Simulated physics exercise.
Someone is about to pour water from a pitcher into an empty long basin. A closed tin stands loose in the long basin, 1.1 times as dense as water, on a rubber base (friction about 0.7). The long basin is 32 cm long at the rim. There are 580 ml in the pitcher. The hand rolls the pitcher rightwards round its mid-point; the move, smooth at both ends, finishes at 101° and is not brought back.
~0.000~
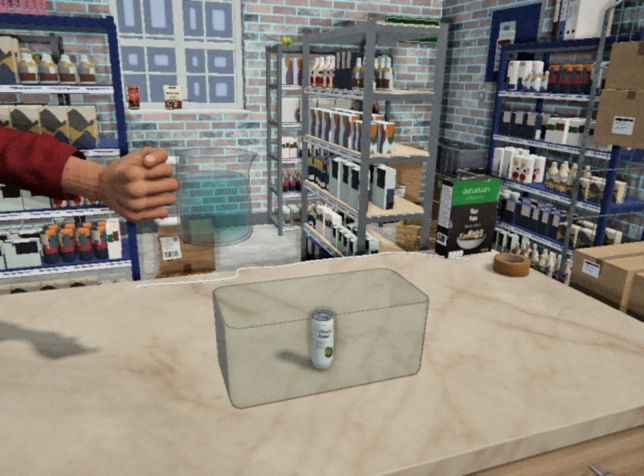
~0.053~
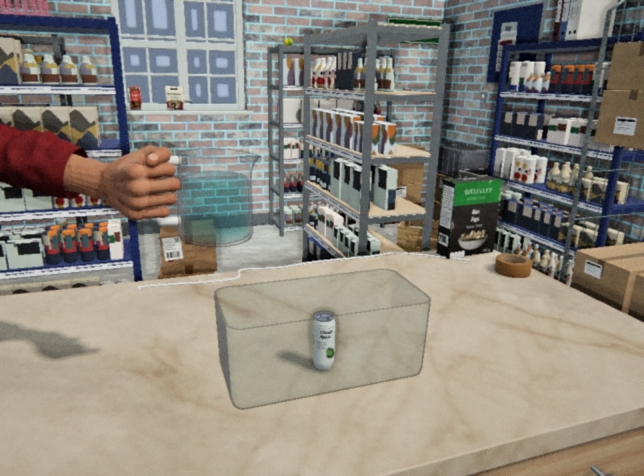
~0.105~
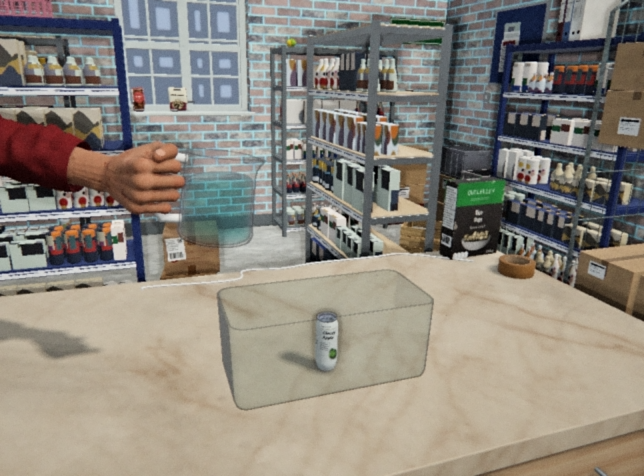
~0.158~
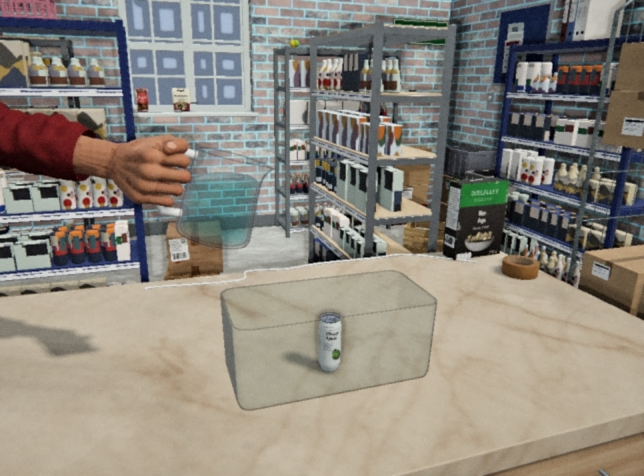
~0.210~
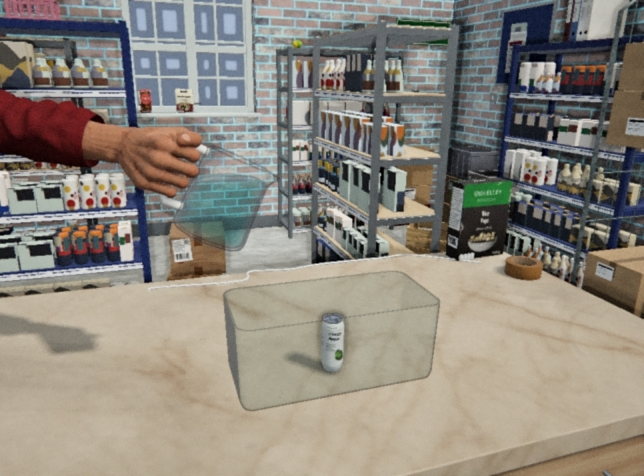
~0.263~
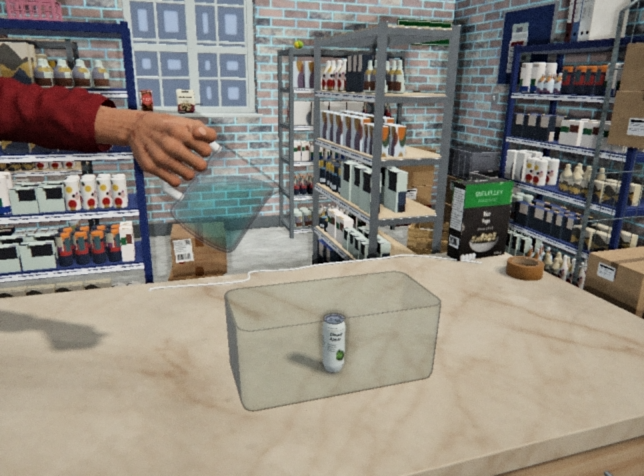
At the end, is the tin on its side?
It goes over.
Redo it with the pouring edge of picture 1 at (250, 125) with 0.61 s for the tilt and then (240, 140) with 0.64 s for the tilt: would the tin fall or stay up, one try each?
First it topples; then it keeps standing.
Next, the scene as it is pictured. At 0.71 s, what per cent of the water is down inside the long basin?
Some 52 per cent.
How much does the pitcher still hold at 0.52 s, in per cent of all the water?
Some 68 per cent.
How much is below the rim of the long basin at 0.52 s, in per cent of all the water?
Some 5 per cent.
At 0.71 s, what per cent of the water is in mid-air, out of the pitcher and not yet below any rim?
About 24 per cent.
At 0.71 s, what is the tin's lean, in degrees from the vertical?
It is at some 0°.
By 0.52 s the tilt is 94° and 68 per cent is still to pour; the tin stands where it began.
By 0.71 s the tilt is 101° and 25 per cent is still to pour; the tin stands 2 cm from where it began.
By 0.91 s the tilt is 101° and 9 per cent is still to pour; the tin leans 33°.
By 1.13 s the tilt is 101° and 3 per cent is still to pour; the tin lies on its side.
At rest the tin lies on its side.
